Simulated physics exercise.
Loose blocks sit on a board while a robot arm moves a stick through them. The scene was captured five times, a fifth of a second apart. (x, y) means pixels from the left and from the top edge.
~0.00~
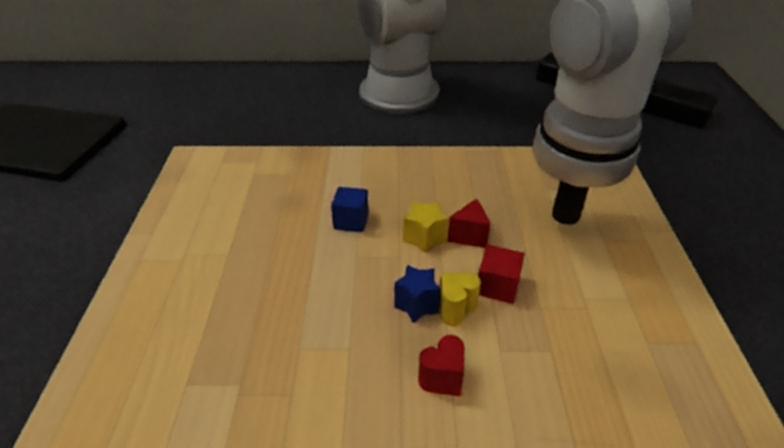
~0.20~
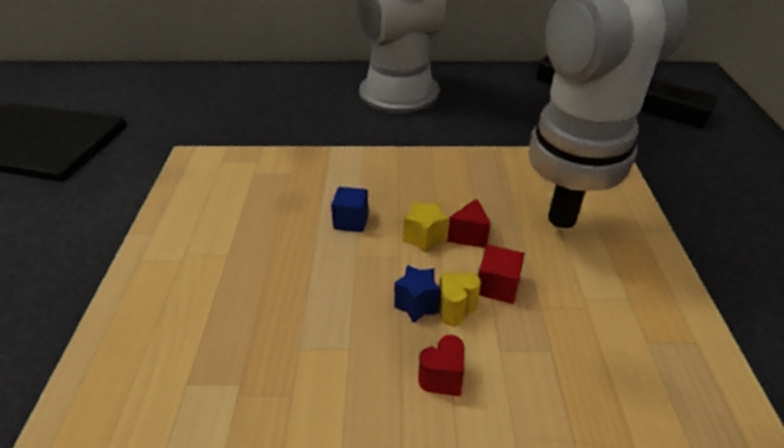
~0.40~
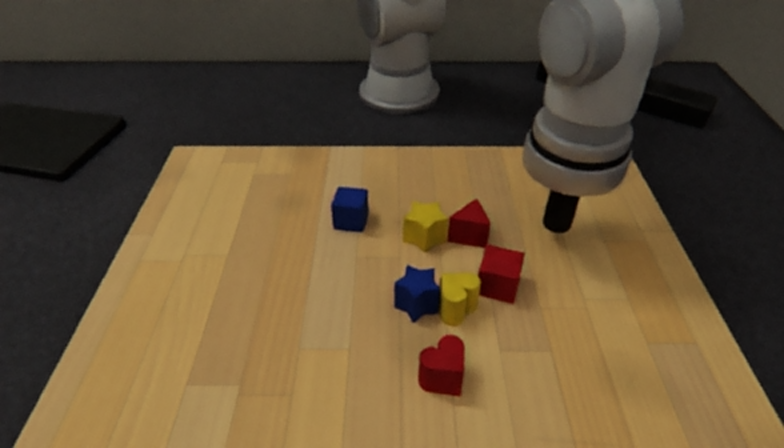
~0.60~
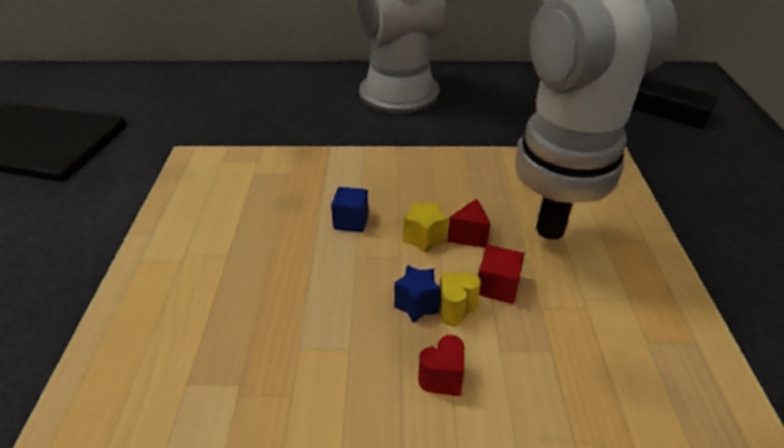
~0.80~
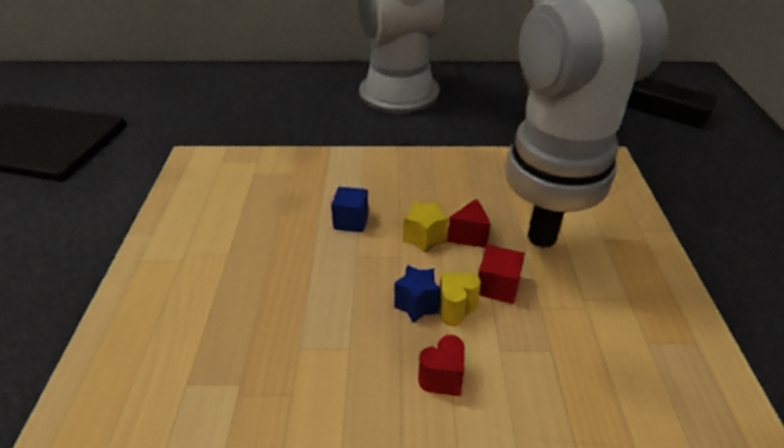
On a wooden board, a robot arm moves its black stick slightly left past still blocks.
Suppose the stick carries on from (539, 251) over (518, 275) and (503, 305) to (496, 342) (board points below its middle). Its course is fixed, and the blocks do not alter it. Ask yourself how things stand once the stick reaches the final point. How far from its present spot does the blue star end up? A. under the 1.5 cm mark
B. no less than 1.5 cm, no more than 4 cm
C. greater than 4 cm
My answer is option B.
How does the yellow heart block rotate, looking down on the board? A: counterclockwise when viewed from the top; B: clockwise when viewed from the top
A: Counterclockwise when viewed from the top.
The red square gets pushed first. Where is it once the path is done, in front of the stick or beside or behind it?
The red square won't stay at the front of the stick.
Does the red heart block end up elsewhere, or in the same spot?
It is not moved.
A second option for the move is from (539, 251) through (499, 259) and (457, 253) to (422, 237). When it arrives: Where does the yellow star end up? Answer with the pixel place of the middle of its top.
It should be at about (401, 199).
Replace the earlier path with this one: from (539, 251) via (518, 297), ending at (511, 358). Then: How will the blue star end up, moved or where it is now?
Gets moved.
The first path, step by step. One third of the way, stick at (520, 263); red square at (495, 266), turned 15° clockwise.
Two thirds of the way, stick at (505, 294); blue star at (397, 284), turned 35° clockwise; yellow heart block at (433, 293), turned 45° anticlockwise; red square at (470, 281), turned 85° clockwise.
At the end, stick at (499, 329); blue star at (395, 284), turned 35° clockwise; red heart block in place; yellow heart block at (430, 293), turned 50° anticlockwise; red square at (468, 284), turned 90° clockwise.
